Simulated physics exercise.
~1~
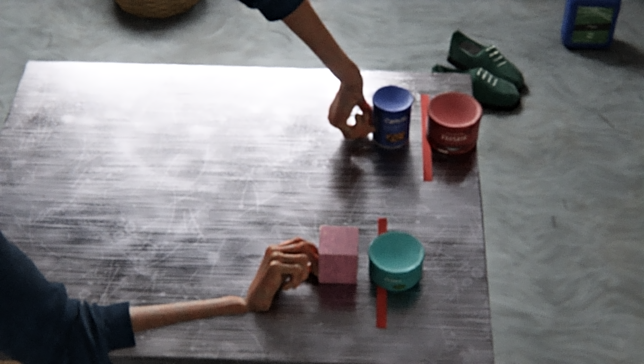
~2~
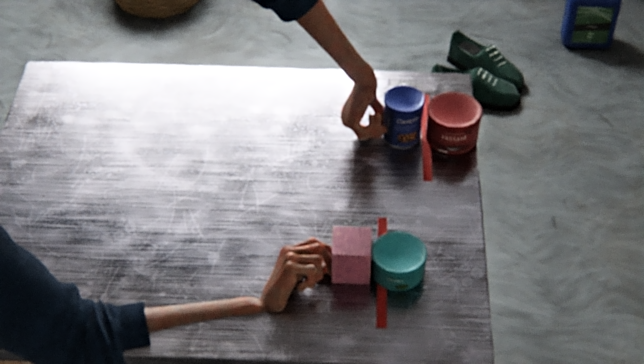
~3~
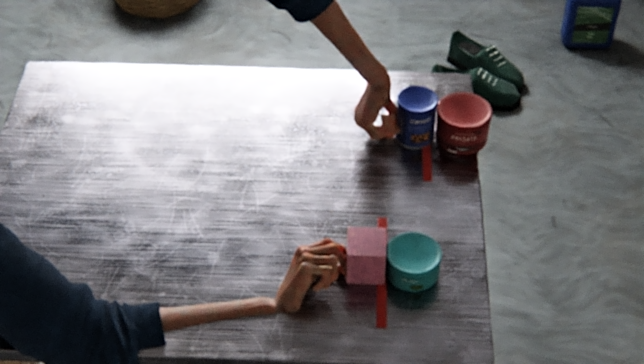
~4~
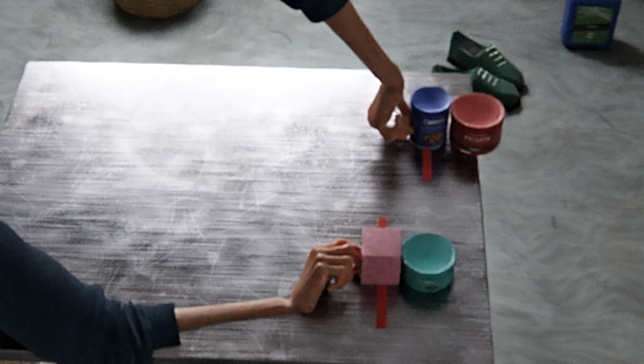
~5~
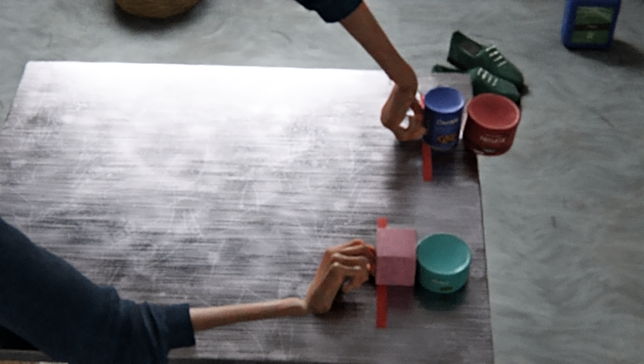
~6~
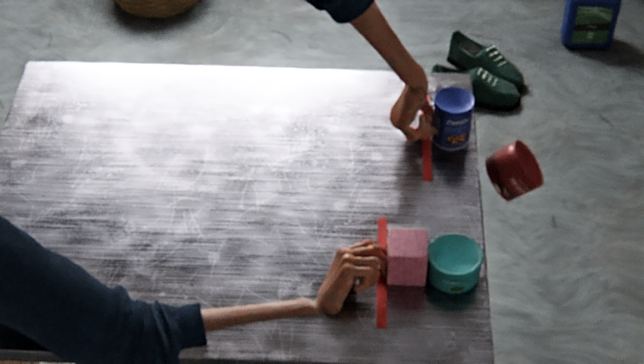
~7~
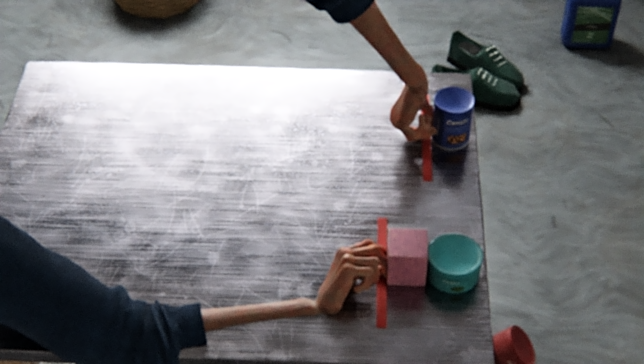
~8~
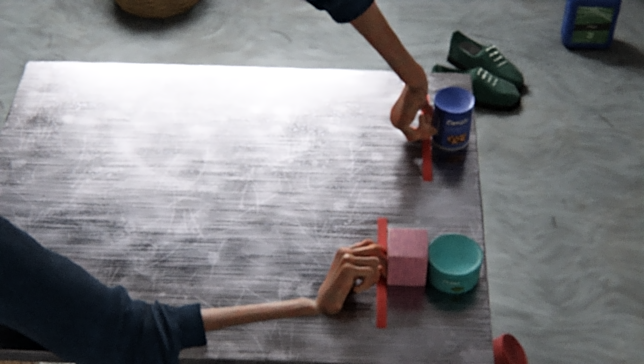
The clip opens on a dark, scratched tabletop where one hand rests behind a blue tin beside a red tub, and another behind a pink block beside a turquoise tub, with a strip of red tape near each pair. Both hands push to the right, and the tin and block slide along, driving the tubs ahead of them. The red tub reaches the table's right edge and begins to tilt outward. It tips over and drops toward the floor as the hands come to a stop at the tapes. At the end, the red tub lies on the floor at the lower right, while the turquoise tub remains on the table against the block and the blue tin stands upright.
